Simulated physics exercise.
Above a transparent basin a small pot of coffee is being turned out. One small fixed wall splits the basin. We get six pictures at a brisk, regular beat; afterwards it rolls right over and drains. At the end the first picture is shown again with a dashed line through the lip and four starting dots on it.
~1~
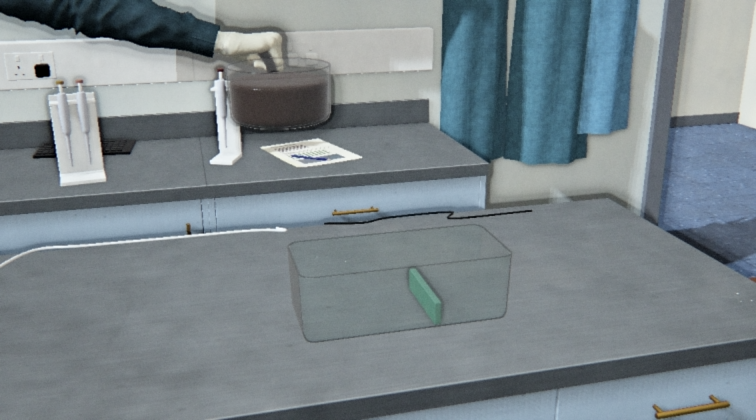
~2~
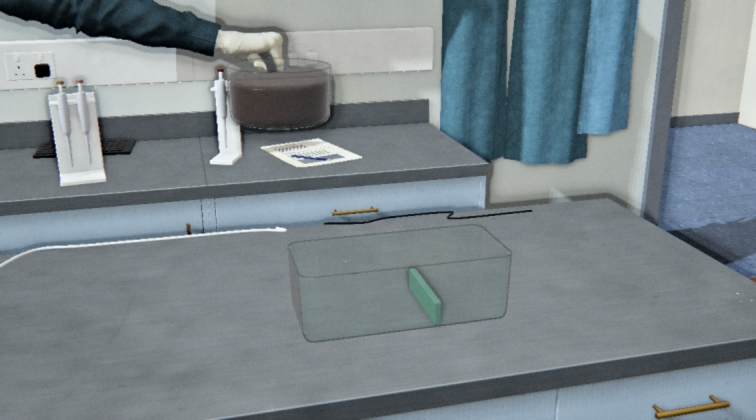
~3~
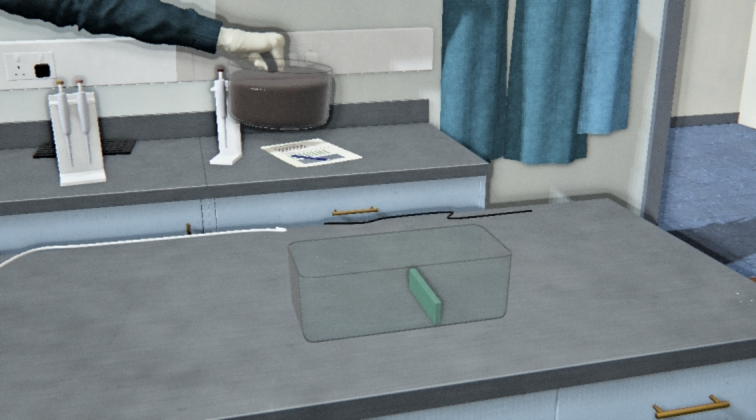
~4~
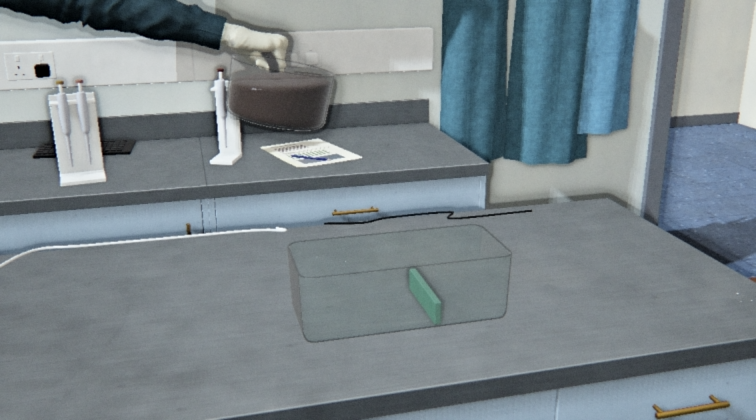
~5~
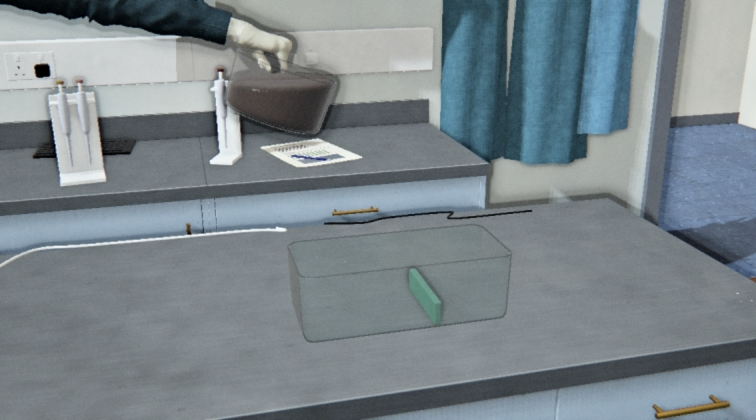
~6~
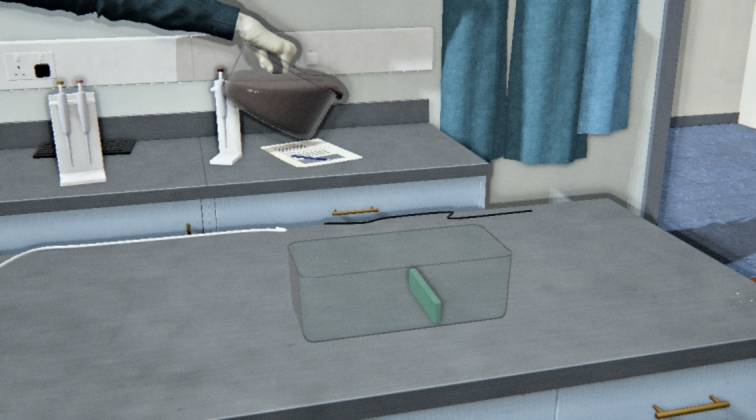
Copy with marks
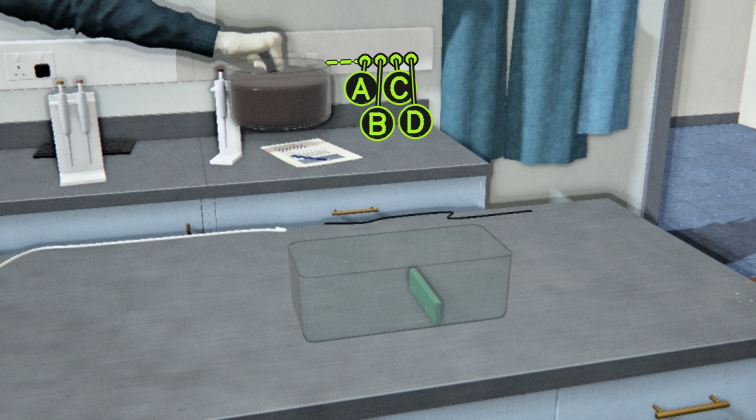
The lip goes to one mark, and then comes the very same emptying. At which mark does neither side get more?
It is A.
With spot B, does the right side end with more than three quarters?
No.
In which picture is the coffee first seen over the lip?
Picture 6.
On the marked copy, A at (365, 61); B at (380, 60); C at (395, 59); D at (411, 59).
With A, about 50 % ends left of the wall and 48 % right of it.
With B, about 40 % ends left of the wall and 58 % right of it.
With C, about 33 % ends left of the wall and 65 % right of it.
With D, about 30 % ends left of the wall and 68 % right of it; 3 % is lost outside.
